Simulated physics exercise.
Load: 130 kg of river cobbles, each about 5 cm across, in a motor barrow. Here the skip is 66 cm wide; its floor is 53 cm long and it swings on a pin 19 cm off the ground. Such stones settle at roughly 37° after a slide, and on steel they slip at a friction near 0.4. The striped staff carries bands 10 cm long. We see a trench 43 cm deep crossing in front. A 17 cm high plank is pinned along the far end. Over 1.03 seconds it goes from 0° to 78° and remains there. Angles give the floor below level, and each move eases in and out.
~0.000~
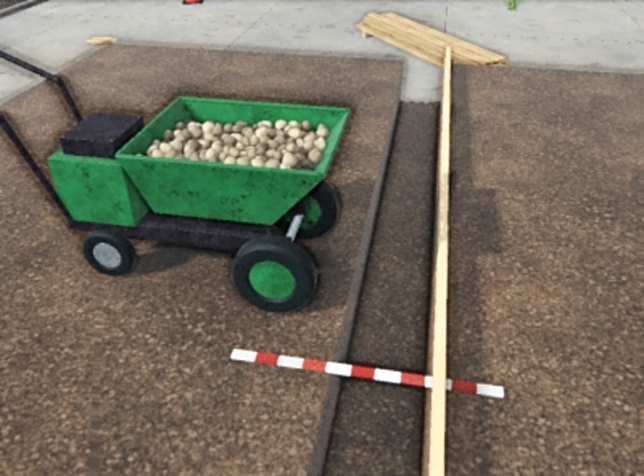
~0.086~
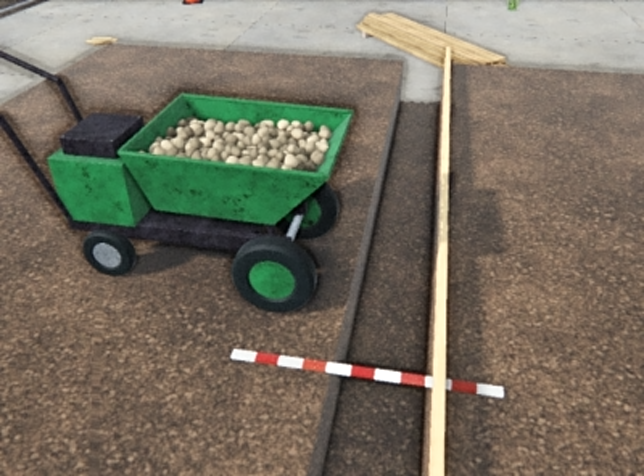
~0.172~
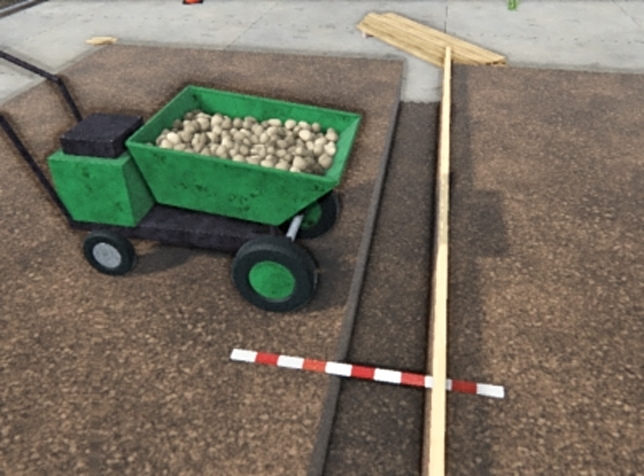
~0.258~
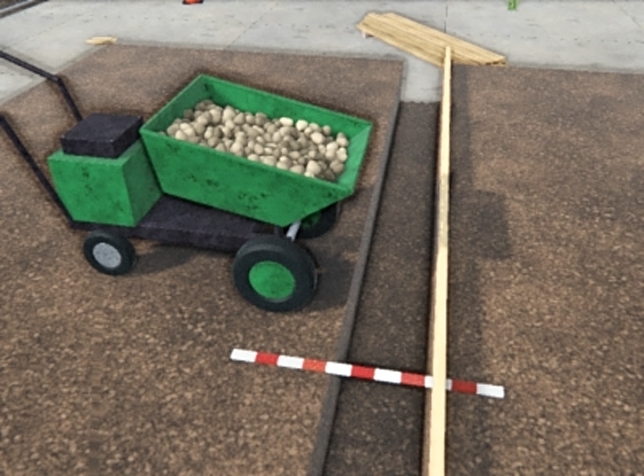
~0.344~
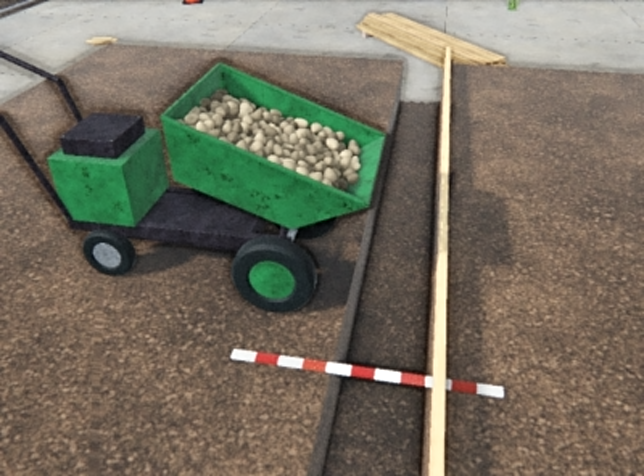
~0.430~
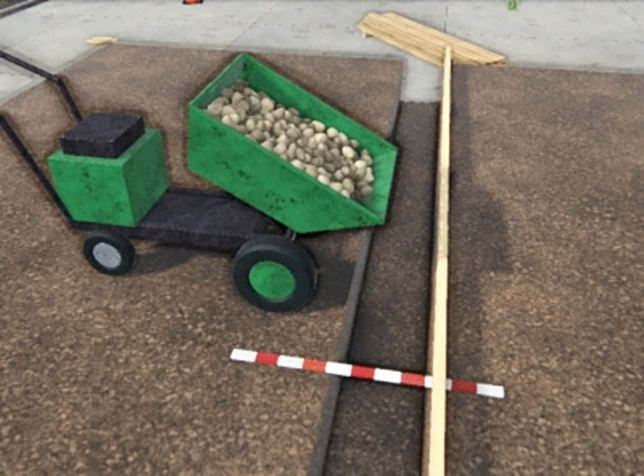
The green skip of a motor barrow, loaded with pale rounded stones, starts out level beside a shallow trench crossed by a red-and-white striped staff. Its left end rises and its right lip swings down and out toward the trench, slowly and then faster, while the wheels stay still and the stones ride along inside.
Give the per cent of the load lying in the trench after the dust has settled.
Close to 77 in every hundred.
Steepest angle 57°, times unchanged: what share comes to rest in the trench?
I'd guess some 40 in a hundred.
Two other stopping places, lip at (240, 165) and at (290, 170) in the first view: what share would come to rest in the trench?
About 100 and 100 per cent.
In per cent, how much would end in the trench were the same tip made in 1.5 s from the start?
It would be near 80 per cent.
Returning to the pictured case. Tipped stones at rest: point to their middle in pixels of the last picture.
Their middle ends up near (408, 340).
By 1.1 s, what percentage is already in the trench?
By that moment, roughly 25 per cent of the load.
After 0.8 s the floor is at 66°; 100 % in the skip; the foremost stones are at (420, 258).
After 1.1 s the floor is at 78°; 61 % in the skip, 25 % in the trench, 14 % past the trench; the foremost stones are at (526, 294).
After 1.5 s the floor is at 78°; 39 % in the skip, 39 % in the trench, 22 % past the trench; the foremost stones are past the picture's edge.
After 3.4 s the floor is at 78°; 0 % in the skip, 77 % in the trench, 22 % past the trench; the foremost stones are past the picture's edge.
